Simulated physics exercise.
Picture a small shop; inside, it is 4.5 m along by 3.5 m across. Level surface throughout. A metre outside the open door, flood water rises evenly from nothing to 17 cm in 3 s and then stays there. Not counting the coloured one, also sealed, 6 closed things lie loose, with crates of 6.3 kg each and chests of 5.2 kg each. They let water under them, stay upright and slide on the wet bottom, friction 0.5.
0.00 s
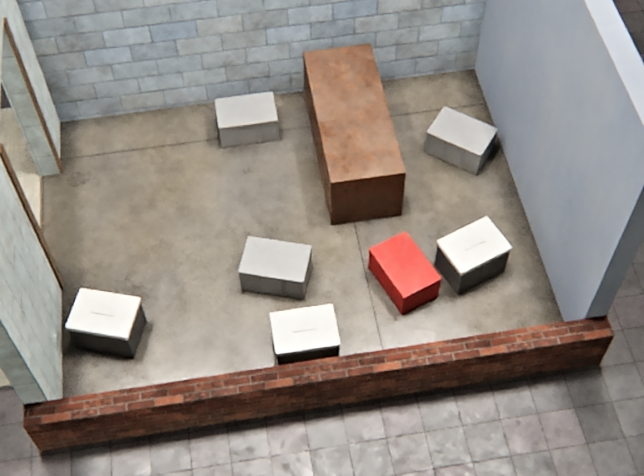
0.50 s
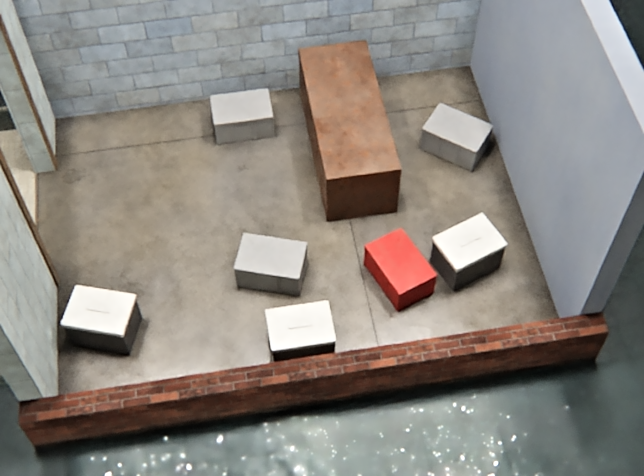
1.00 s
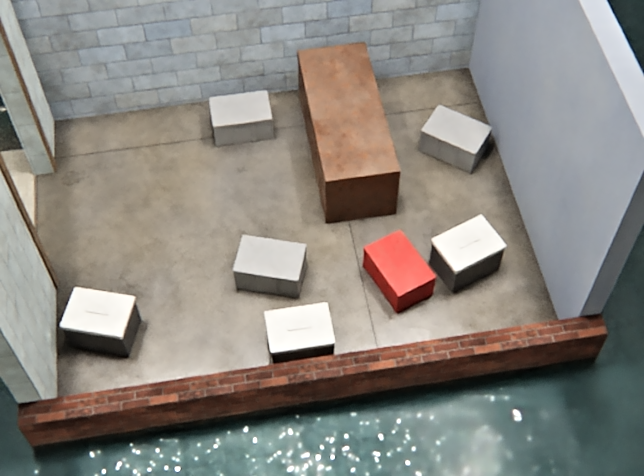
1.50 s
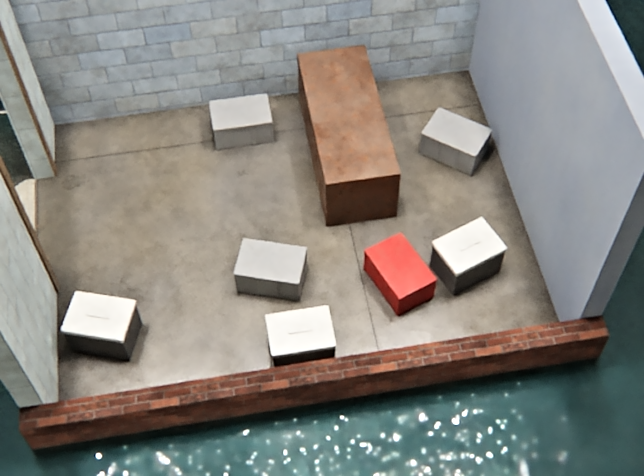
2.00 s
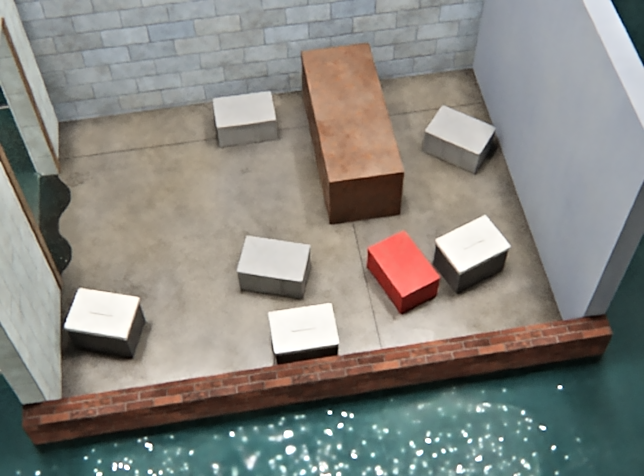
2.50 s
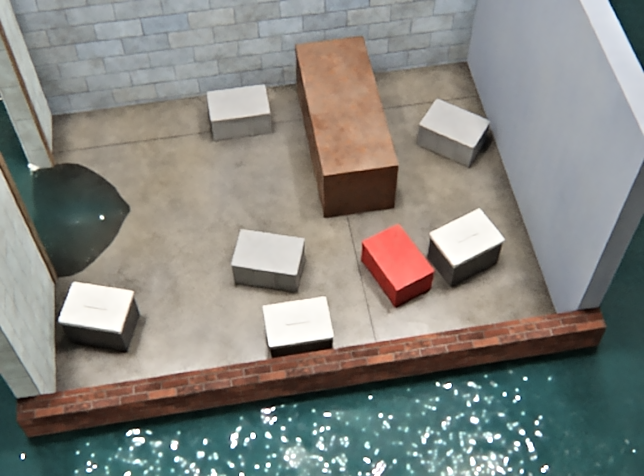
At first, a red crate and several grey and white boxes sit around a long brown block on a dry floor, with bare paving outside. Water then covers the paving beyond the low brick wall, and finally a dark pool spreads in through the left opening, while the boxes stay put.
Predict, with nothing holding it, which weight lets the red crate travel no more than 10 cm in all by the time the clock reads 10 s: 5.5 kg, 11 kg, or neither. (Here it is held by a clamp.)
The heavier one is still too little.
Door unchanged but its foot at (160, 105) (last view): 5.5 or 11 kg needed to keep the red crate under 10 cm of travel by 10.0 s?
I'd say neither one will work.
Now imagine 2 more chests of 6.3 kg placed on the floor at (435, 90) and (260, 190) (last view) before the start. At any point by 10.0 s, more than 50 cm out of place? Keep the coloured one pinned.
Below, beyond.
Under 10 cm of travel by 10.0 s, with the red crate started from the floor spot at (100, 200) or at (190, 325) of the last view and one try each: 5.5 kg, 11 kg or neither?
Neither mass does it, then only the heavy mass does it.
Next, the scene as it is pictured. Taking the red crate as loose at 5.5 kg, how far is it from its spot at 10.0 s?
About 120 cm off its spot.
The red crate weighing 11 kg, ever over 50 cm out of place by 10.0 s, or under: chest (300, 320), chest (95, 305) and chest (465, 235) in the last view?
Reading the three in turn gives surpassed, not surpassed and surpassed.
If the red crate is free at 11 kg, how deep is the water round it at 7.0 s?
3 cm, roughly.
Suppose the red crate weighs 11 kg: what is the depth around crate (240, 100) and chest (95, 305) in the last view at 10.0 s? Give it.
Around 11 cm and 3 cm.
After 3.5 s the red crate would be 0 cm from its start with 5.5 kg and 0 cm from its start with 11 kg; 0 cm of water round it then.
After 4.5 s the red crate would be 0 cm from its start with 5.5 kg and 0 cm from its start with 11 kg; 0 cm of water round it then.
After 7.0 s the red crate would be 89 cm from its start with 5.5 kg and 21 cm from its start with 11 kg; 3 cm of water round it then.
After 10.0 s the red crate would be 115 cm from its start with 5.5 kg and 92 cm from its start with 11 kg; 7 cm of water round it then.
